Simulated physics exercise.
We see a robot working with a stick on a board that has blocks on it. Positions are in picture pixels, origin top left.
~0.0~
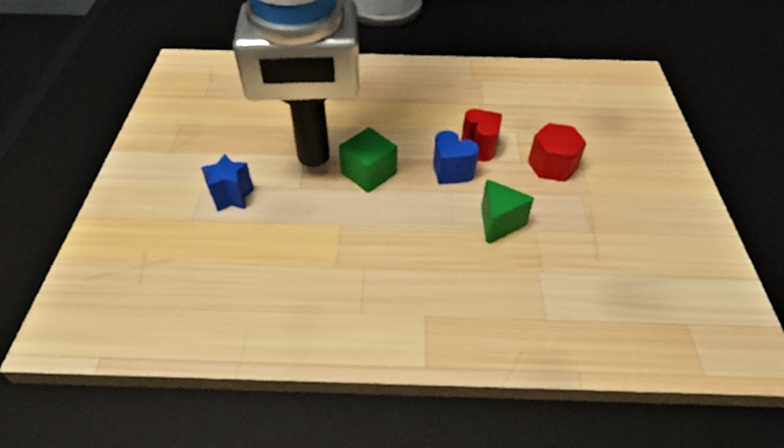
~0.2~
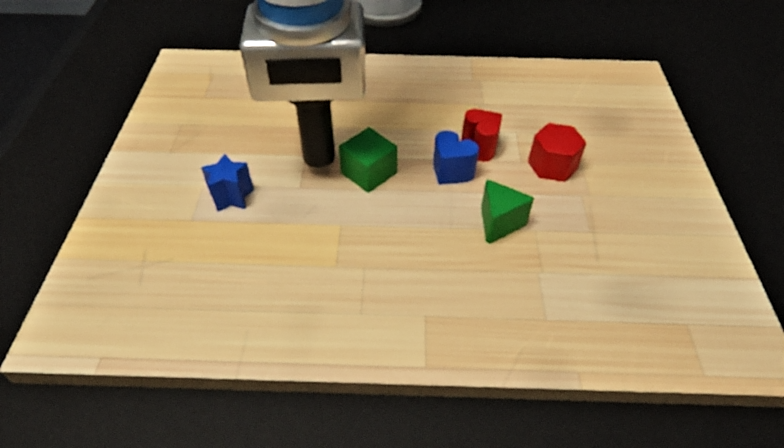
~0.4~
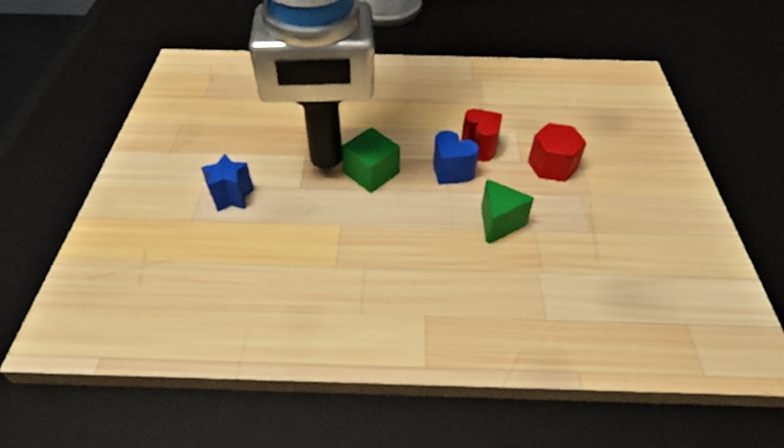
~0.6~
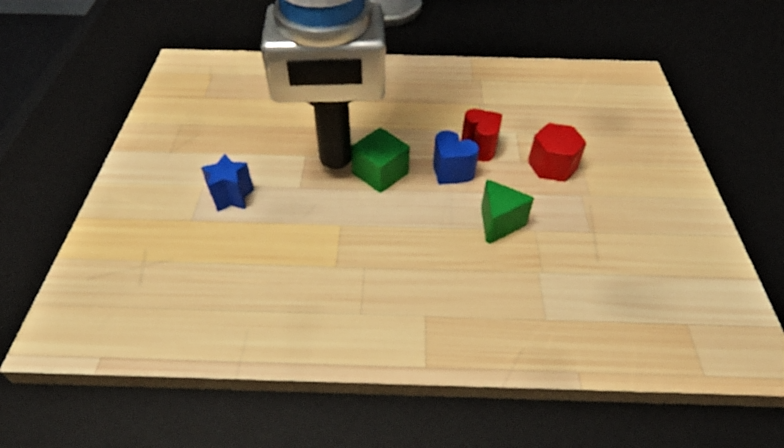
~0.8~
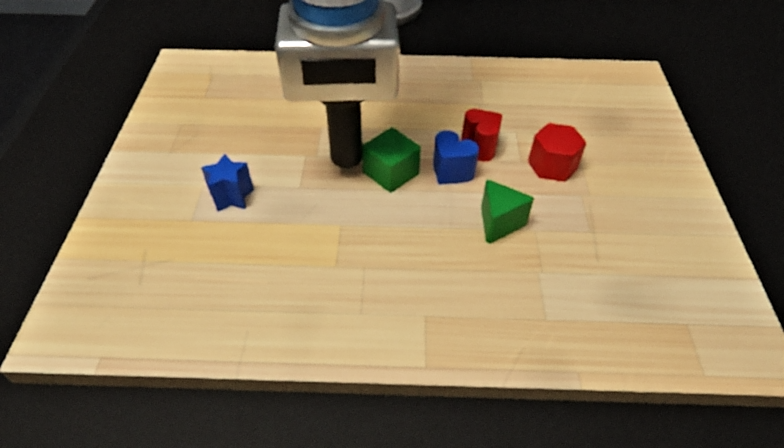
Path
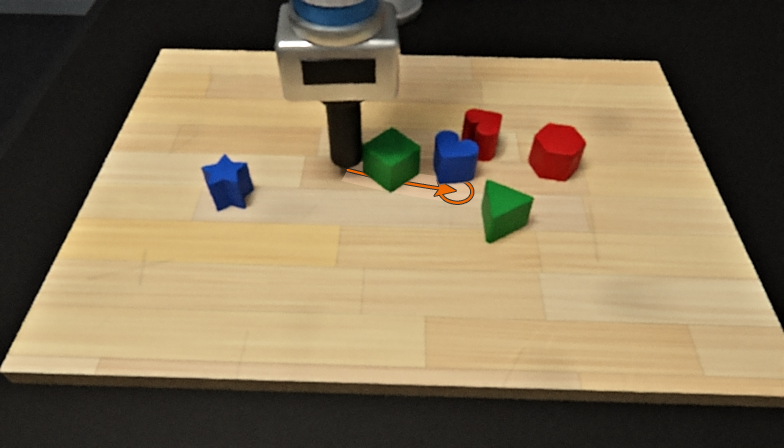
A robot arm's black stick moves right and pushes the green block toward the blue heart.
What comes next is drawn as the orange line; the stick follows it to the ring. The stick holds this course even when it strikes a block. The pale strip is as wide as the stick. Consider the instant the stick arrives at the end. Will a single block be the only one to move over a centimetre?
Short answer: No.
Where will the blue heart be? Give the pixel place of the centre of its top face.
The point I'd pick in the picture is (518, 133).
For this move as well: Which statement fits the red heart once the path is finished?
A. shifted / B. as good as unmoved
A
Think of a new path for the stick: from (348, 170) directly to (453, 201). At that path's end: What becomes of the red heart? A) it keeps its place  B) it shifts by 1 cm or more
Option B.
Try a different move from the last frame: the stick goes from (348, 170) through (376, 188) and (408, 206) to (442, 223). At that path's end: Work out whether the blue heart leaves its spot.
By the end it has moved.
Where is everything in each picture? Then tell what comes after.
In the first frame, stick's lower end (314, 156); green square (368, 145); blue heart (455, 144); red heart (485, 120); red hexagon (561, 138).
In the second frame, stick (319, 157); blocks still.
In the third frame, stick (326, 158); green square (371, 145).
In the fourth frame, stick (336, 158); green square (380, 145).
In the fifth frame, stick (347, 157); green square (391, 145); blue heart (455, 144); red heart (485, 120); red hexagon (561, 138).
Drawn move, from (348, 170) by way of (382, 178) and (419, 185) to (456, 191).
On the path given first. One third of the way, stick (383, 166); green square (426, 145), turned 25° anticlockwise; blue heart (470, 142), turned 20° clockwise.
Two thirds of the way, stick (420, 173); green square (453, 143), turned 65° anticlockwise; blue heart (492, 141); red heart (490, 117), turned 20° anticlockwise.
At the end, stick (458, 178); green square (484, 145), turned 85° anticlockwise; blue heart (518, 133), turned 30° anticlockwise; red heart (496, 113), turned 65° anticlockwise; red hexagon (565, 137), turned 15° clockwise.
